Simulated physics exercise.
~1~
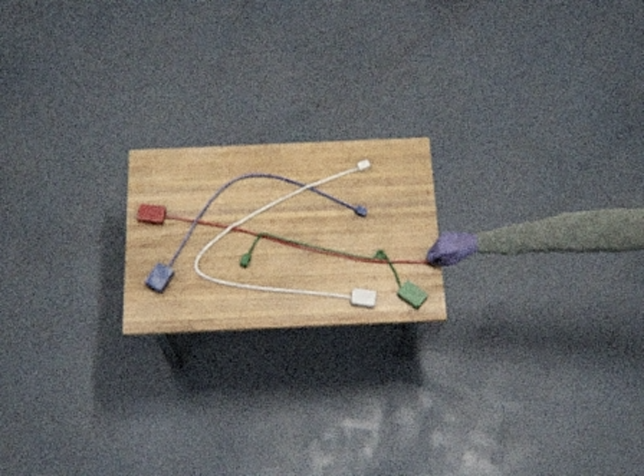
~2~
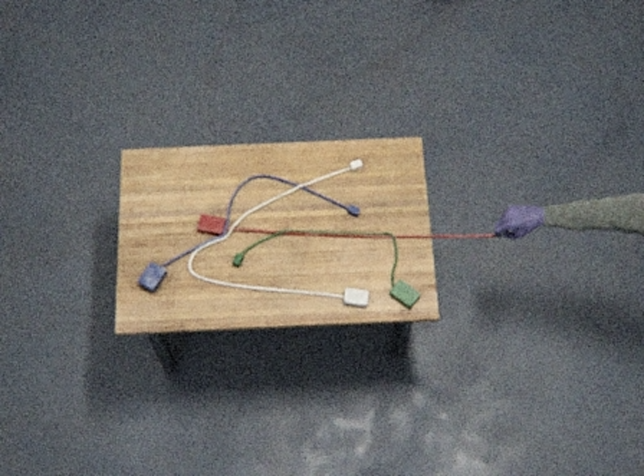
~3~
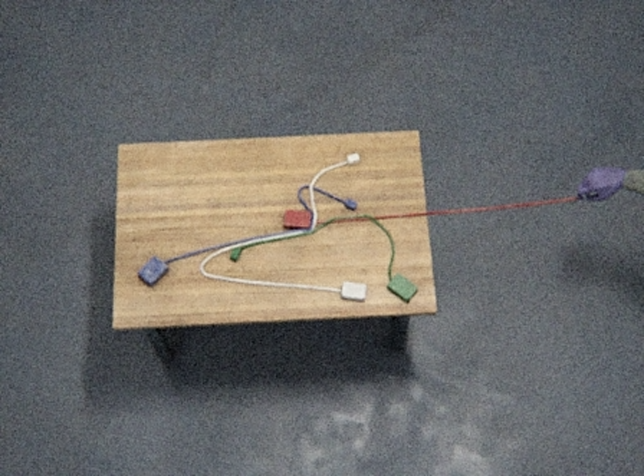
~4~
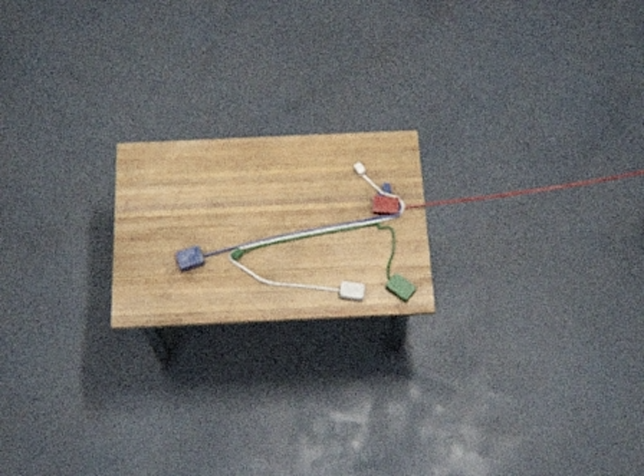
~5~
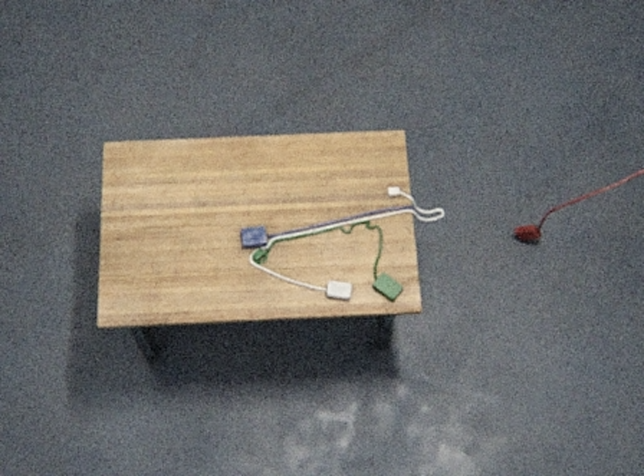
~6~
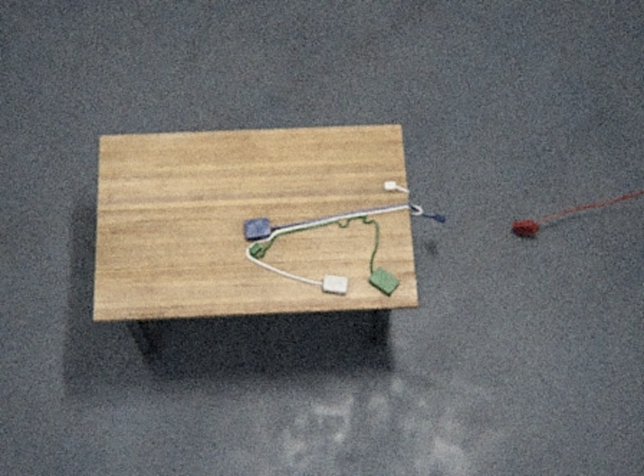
On a wooden table, a hand pulls the red lead off rightward, dragging other leads along.
